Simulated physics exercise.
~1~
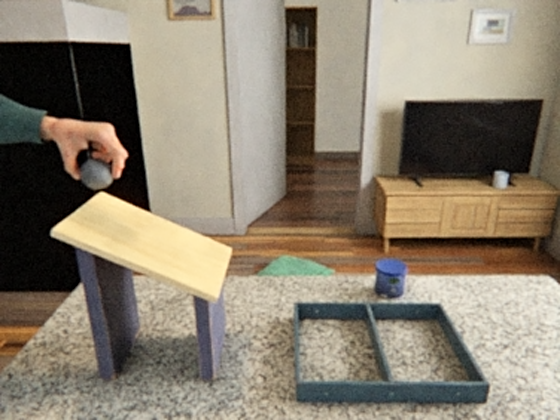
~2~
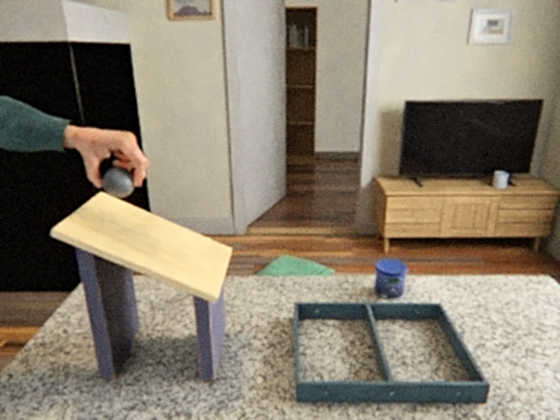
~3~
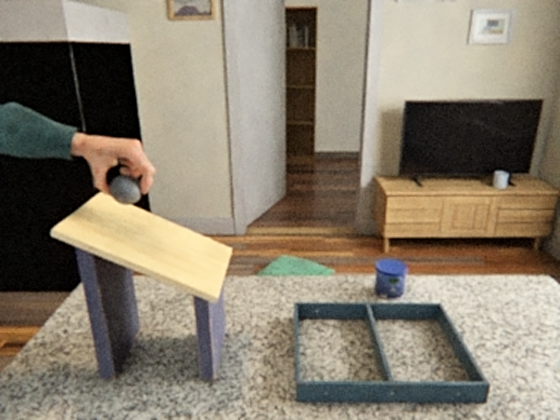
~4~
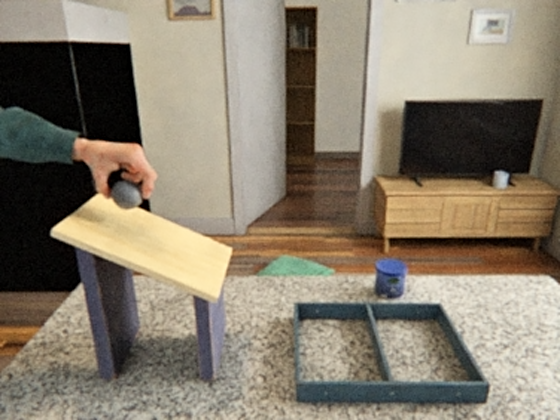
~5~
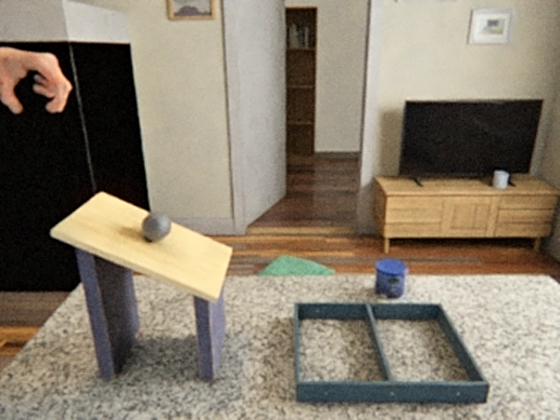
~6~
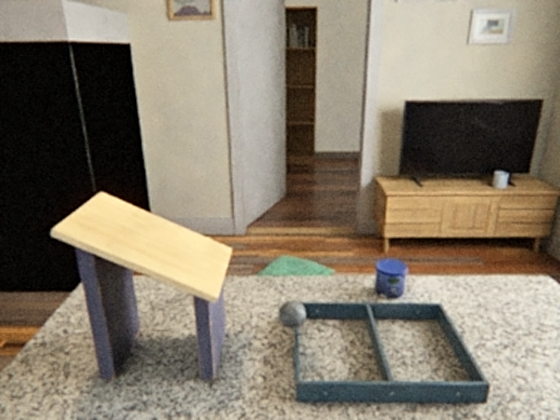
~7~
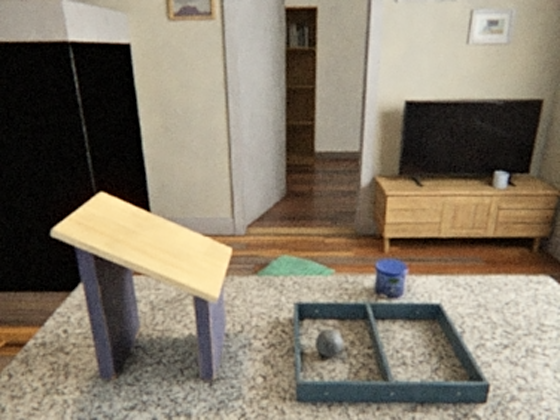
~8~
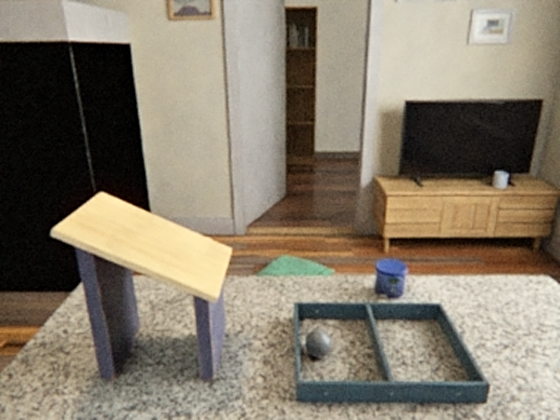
At first, a hand holds a grey ball above the raised end of a slanted wooden board, with a two-bay tray to the right and a blue tin standing behind it. The hand shifts slightly right and lowers the ball toward the board. It then lets go and draws back to the left as the ball moves down the slope. The ball leaves the board and reaches the near left corner of the tray's rim. It drops into the nearer bay, shifts slightly left, and ends there, while the blue tin stays in place.
